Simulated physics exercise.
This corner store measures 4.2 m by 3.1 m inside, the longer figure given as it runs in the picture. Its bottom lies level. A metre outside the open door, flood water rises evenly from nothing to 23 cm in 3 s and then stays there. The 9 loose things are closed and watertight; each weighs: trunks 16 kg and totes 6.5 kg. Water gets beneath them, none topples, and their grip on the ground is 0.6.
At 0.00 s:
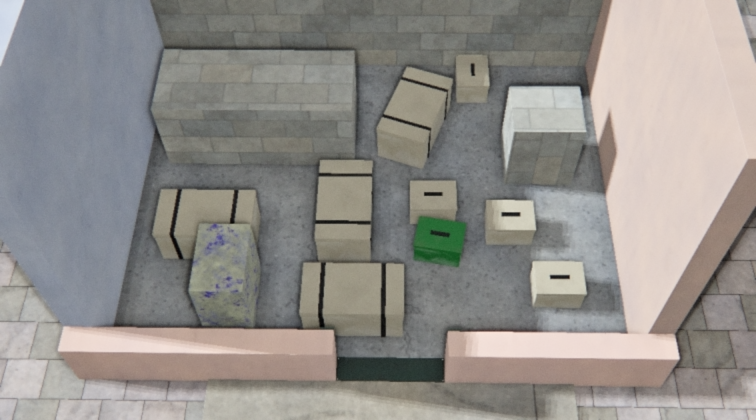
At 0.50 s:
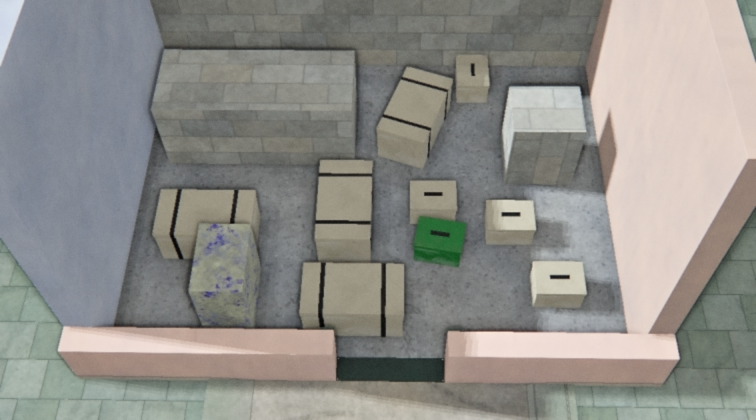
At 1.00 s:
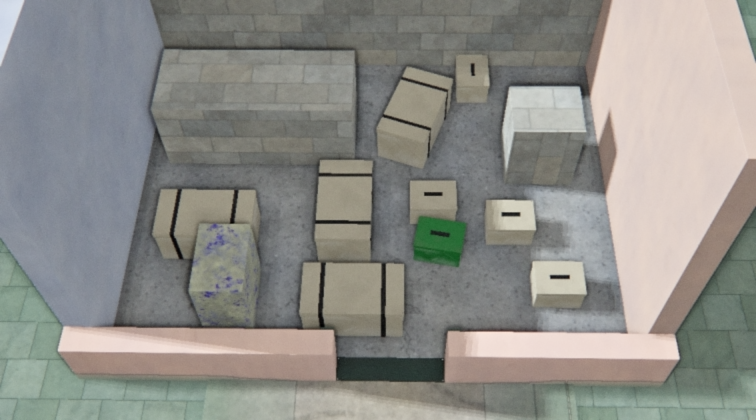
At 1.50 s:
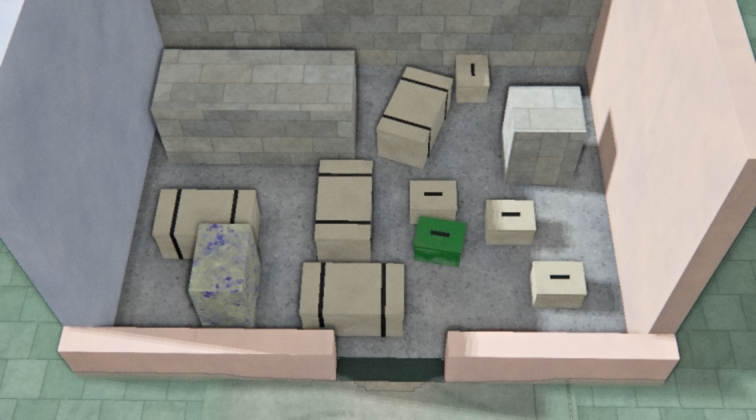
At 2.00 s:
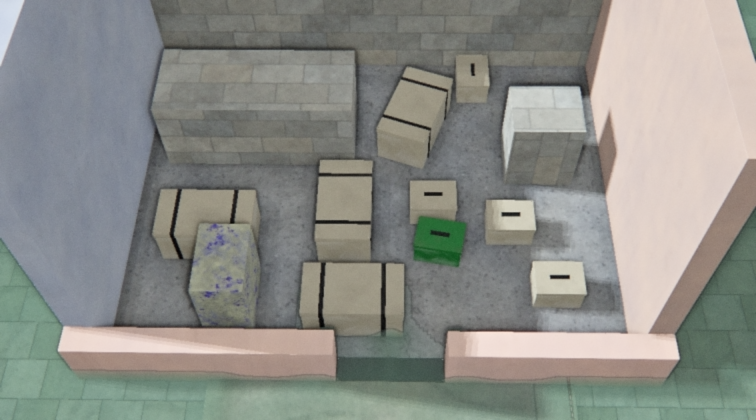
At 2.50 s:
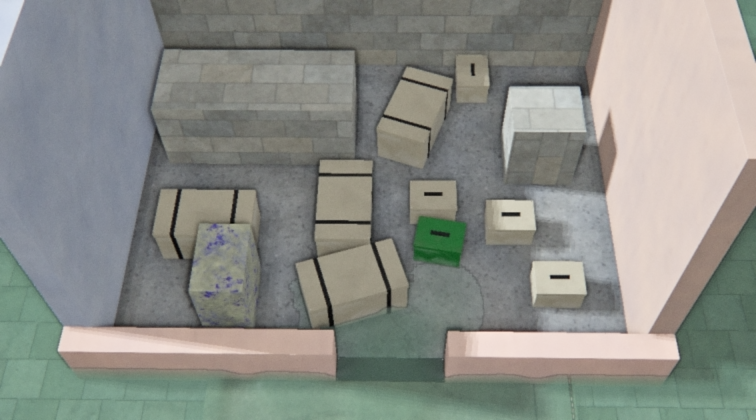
We see a walled store holding strapped trunks, pale totes and one green tote as greenish water covers the paving outside, then spreads in through the doorway, and the trunk nearest the opening turns slightly while the others stay still.
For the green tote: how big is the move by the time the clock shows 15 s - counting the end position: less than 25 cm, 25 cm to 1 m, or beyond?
The green tote ends far away.
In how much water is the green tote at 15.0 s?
Roughly 19 cm.
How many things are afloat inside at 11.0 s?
I count 9.
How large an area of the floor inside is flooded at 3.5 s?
About 3.5 m2.
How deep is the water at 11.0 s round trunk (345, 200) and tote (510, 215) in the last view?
About 10 and 10 cm.
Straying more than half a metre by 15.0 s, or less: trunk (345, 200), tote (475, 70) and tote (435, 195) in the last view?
In that order: Under, over, over.
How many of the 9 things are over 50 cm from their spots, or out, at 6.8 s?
I count 4.
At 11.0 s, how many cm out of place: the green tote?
About 150 cm.
After 3.5 s the green tote is near (446, 216), 0.2 m from its start, aground; 1 afloat.
After 6.8 s the green tote is near (487, 108), 1.4 m from its start, afloat; 7 afloat.
After 11.0 s the green tote is near (519, 98), 1.6 m from its start, afloat; 9 afloat.
After 15.0 s the green tote is near (505, 94), 1.6 m from its start, afloat; 9 afloat.
